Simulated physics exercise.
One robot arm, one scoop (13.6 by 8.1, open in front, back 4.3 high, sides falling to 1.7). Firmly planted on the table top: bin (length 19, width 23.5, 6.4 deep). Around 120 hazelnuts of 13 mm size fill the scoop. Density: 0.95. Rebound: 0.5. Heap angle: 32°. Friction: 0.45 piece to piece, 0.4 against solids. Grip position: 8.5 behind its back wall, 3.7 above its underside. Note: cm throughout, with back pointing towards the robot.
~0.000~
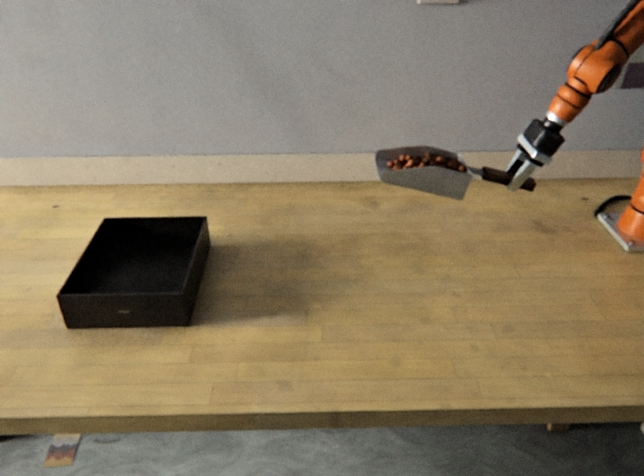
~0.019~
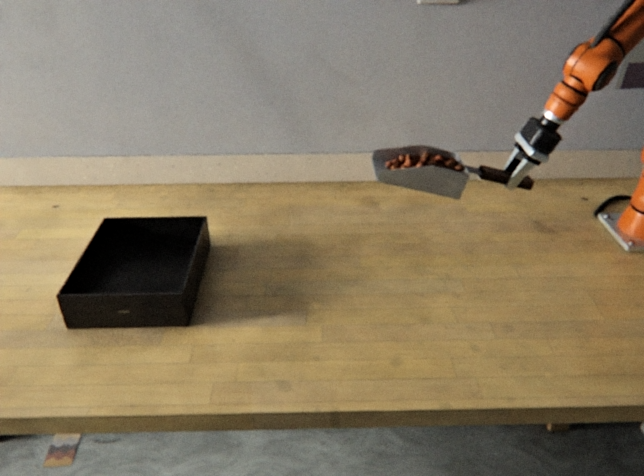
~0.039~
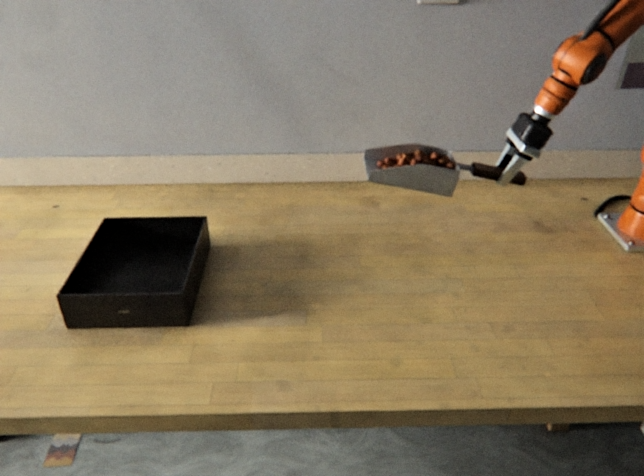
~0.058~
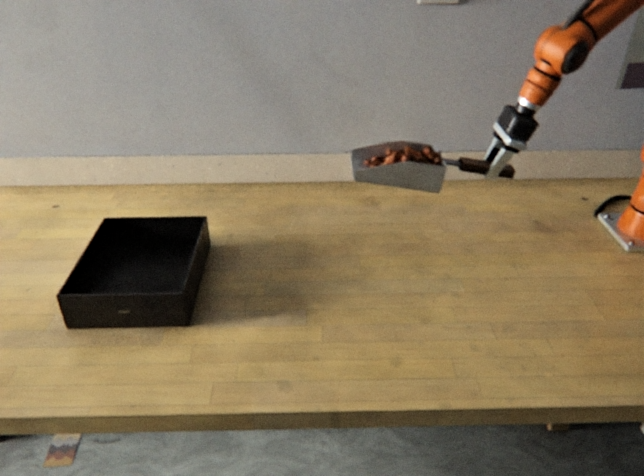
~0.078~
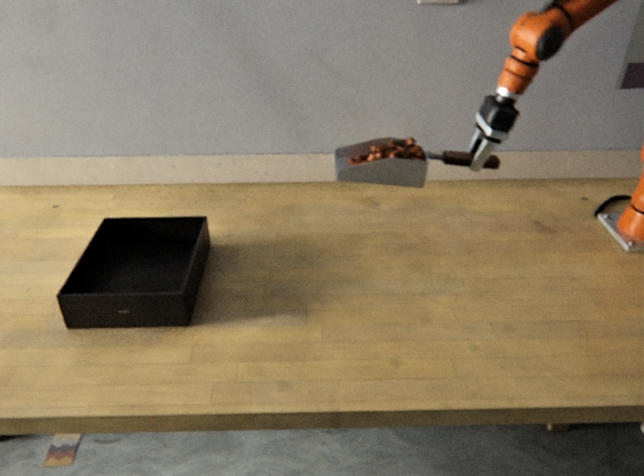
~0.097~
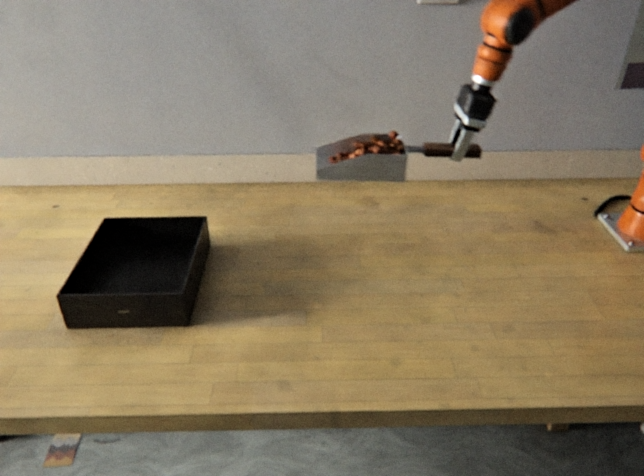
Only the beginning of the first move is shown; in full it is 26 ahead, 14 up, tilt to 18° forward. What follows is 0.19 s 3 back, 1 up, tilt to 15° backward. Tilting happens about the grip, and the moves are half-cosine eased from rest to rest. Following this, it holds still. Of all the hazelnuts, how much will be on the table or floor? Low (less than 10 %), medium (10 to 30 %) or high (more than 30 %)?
Share on the table or floor: High (more than 30 %).
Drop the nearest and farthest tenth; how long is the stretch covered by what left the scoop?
Length: Near 118 cm.
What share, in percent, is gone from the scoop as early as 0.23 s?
By then near 20 % is out.
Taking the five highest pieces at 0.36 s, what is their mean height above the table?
Those pieces are near 28 cm up.
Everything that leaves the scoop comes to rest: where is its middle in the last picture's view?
I'd say somewhere near (65, 288) in the final view.
After 0.23 s, tilted 18° forward, highest piece 30 above the table; 93 on the scoop, 22 in flight or on a rim.
After 0.36 s, tilted 6° backward, highest piece 28 above the table; 20 in the bin, 95 in flight or on a rim.
After 0.62 s, tilted 15° backward, highest piece 11 above the table; 57 in the bin, 51 on the table or floor, 7 in flight or on a rim.
After 1.67 s, tilted 15° backward, highest piece 1 above the table; 58 on the table or floor, 57 in the bin.
At rest, 58 on the table or floor, 57 in the bin. That is 50 % on the table or floor.
